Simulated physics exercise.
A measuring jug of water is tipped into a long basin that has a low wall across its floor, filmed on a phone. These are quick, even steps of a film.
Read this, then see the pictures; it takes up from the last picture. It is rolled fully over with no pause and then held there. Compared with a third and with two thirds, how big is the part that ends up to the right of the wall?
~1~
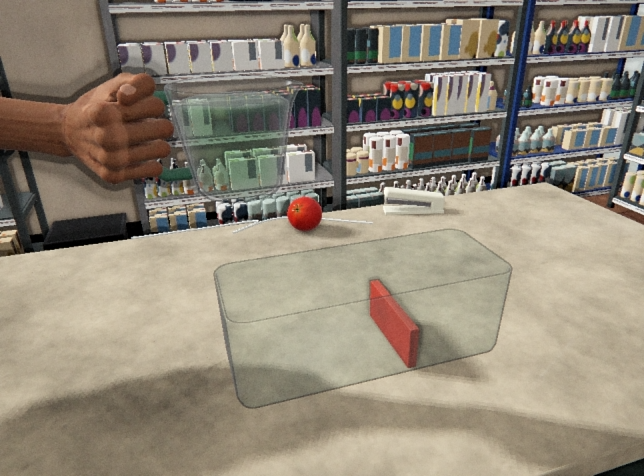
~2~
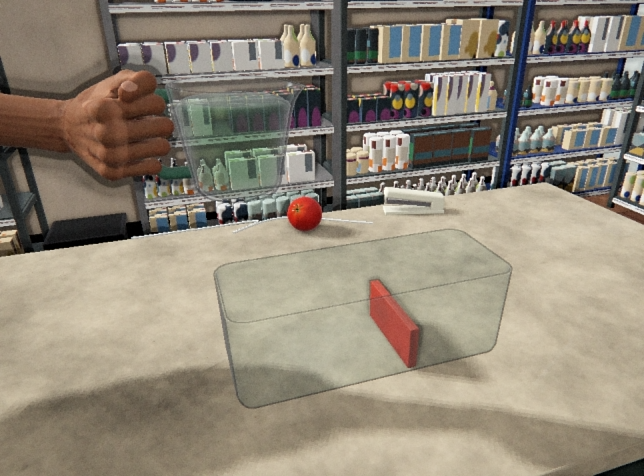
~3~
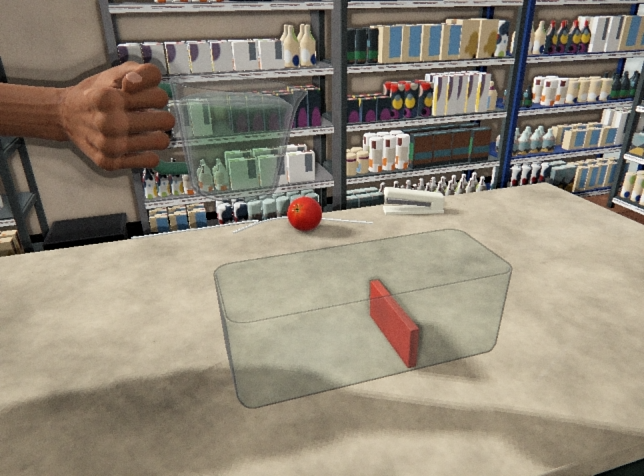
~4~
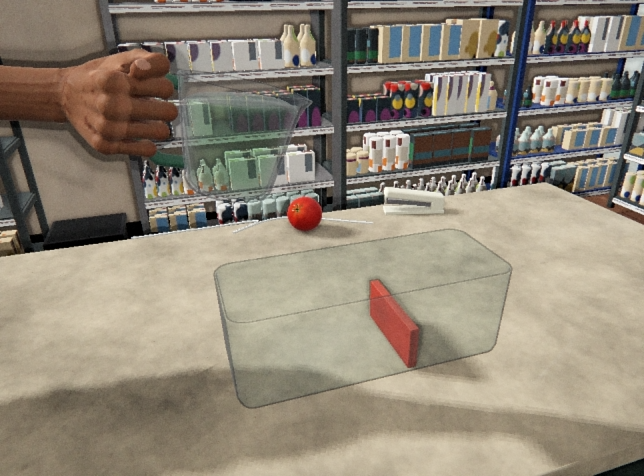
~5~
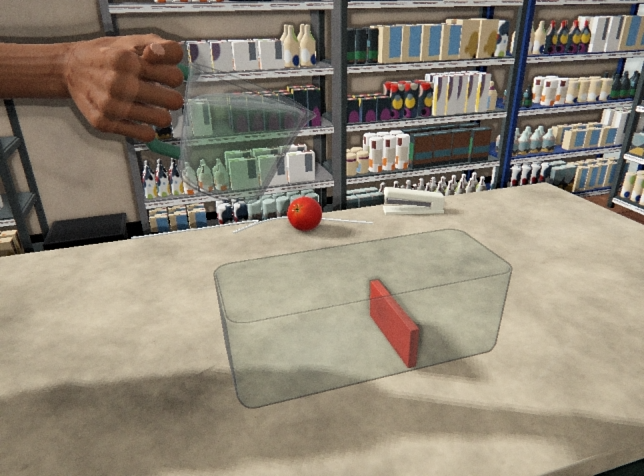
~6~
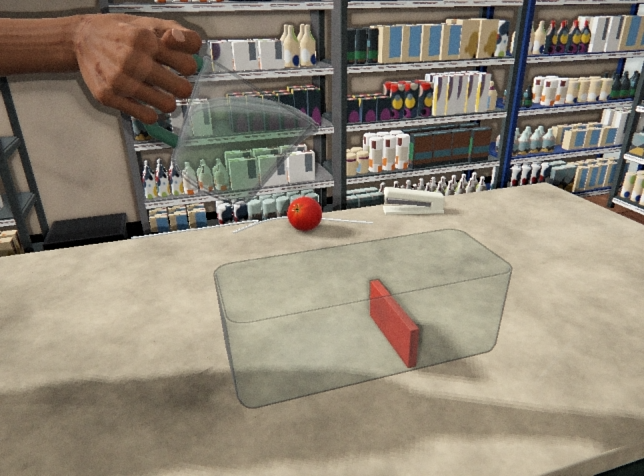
The right of the wall is going to lack a full third.
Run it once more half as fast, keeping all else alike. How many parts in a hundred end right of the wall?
Around 0 in a hundred.
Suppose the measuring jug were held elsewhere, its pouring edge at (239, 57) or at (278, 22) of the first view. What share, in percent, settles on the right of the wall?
Roughly 10 percent on the first try and 5 percent on the second.
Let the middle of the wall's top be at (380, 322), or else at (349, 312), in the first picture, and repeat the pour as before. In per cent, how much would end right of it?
20 % then 75 %.
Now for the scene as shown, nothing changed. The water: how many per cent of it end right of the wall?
Something like 5 per cent, roughly.
A moment on, the measuring jug is tipped on its side and 42 per cent is still to pour, 17 is left of the wall and 0 right of it.
Next, the measuring jug is tipped right over and 8 per cent is still to pour, 70 is left of the wall and 0 right of it.
Then the measuring jug is tipped right over and 1 per cent is still to pour, 86 is left of the wall and 3 right of it.
Later the measuring jug is tipped right over and 0 per cent is still to pour, 89 is left of the wall and 4 right of it.
At rest 89 per cent lies left of the wall, 4 right of it and 6 outside.
